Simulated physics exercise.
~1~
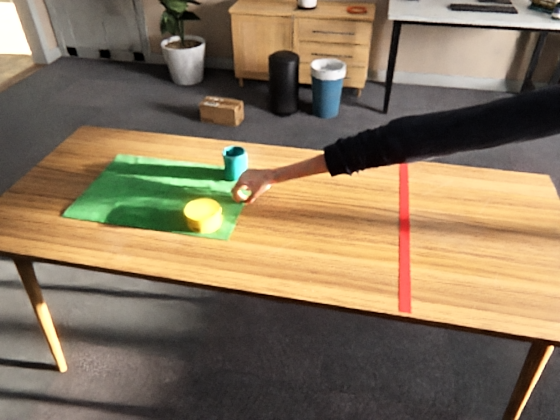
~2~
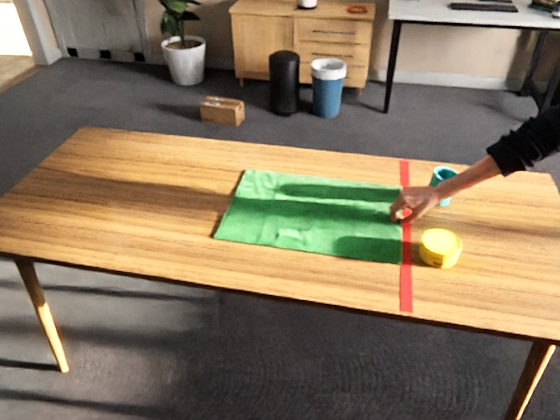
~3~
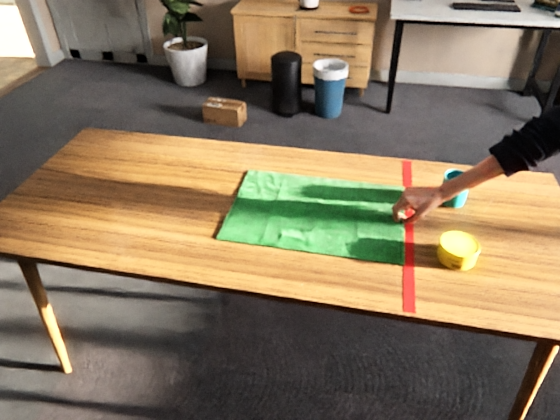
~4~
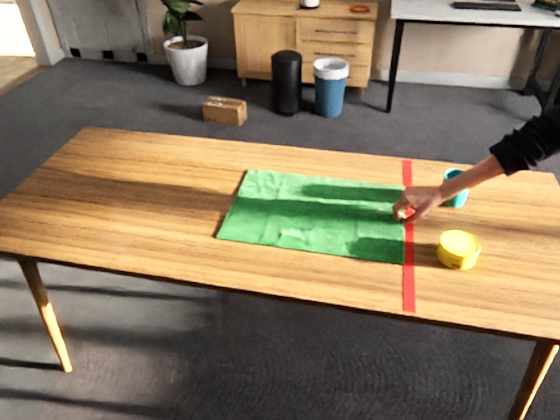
Green mat pulled right by a hand, stopping at red tape as the yellow tub and turquoise mug slide off its front.
